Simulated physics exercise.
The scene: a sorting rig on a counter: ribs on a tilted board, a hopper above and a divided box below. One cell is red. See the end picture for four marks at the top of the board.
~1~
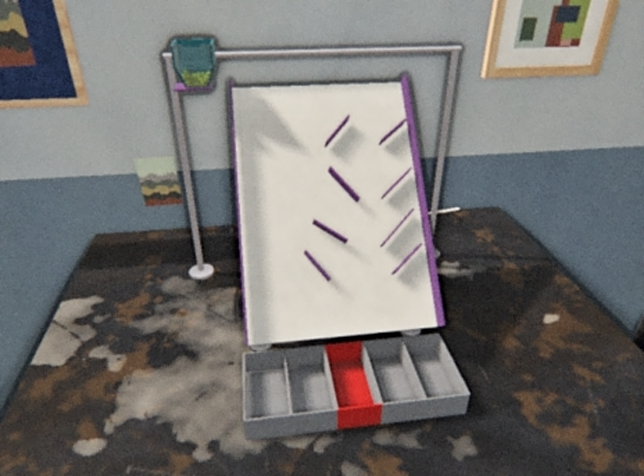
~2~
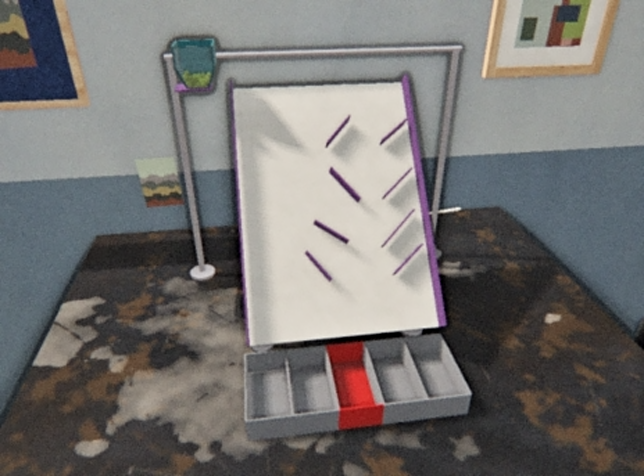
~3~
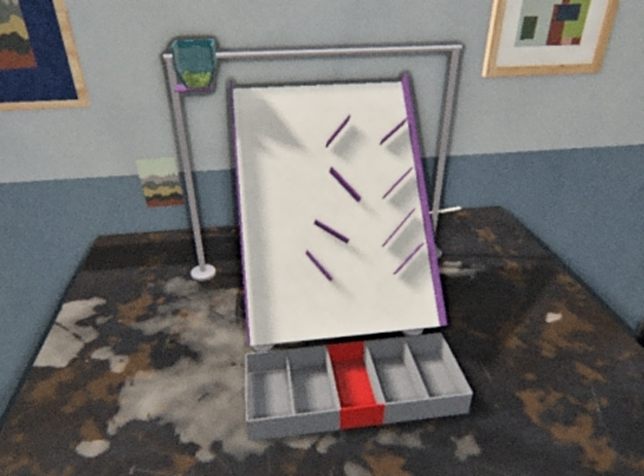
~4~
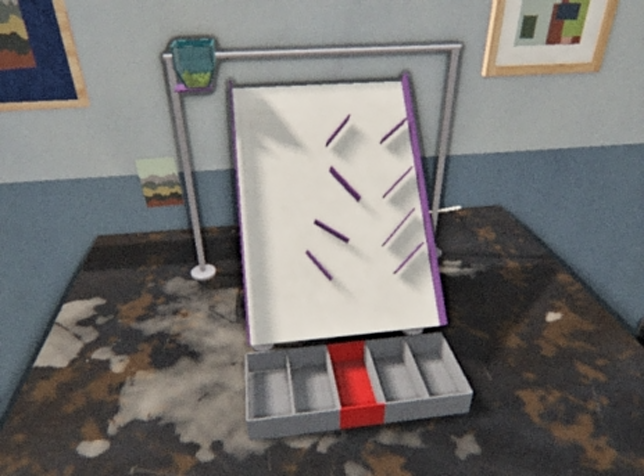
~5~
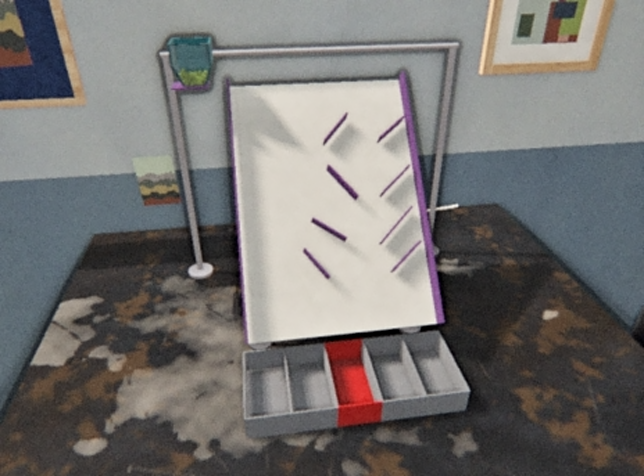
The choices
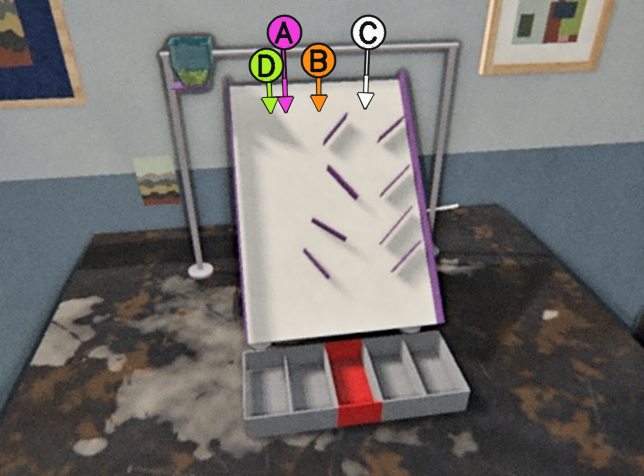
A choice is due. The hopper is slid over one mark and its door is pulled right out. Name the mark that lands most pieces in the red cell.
Best: C.
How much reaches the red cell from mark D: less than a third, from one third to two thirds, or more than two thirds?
Less than a third.
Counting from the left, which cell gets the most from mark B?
The first from the left.
On the marked copy, mark A meets the board at (285, 106); mark B meets the board at (318, 105); mark C meets the board at (365, 102); mark D meets the board at (270, 107).
Choosing A, about a tenth in the red cell, the larger part in other cells, about a tenth outside the box.
Choosing B, just a few in the red cell, almost all in other cells, about a tenth outside the box.
Choosing C, roughly half in the red cell, roughly a third in other cells, about a tenth outside the box.
Choosing D, about a tenth in the red cell, the larger part in other cells, about a tenth outside the box.
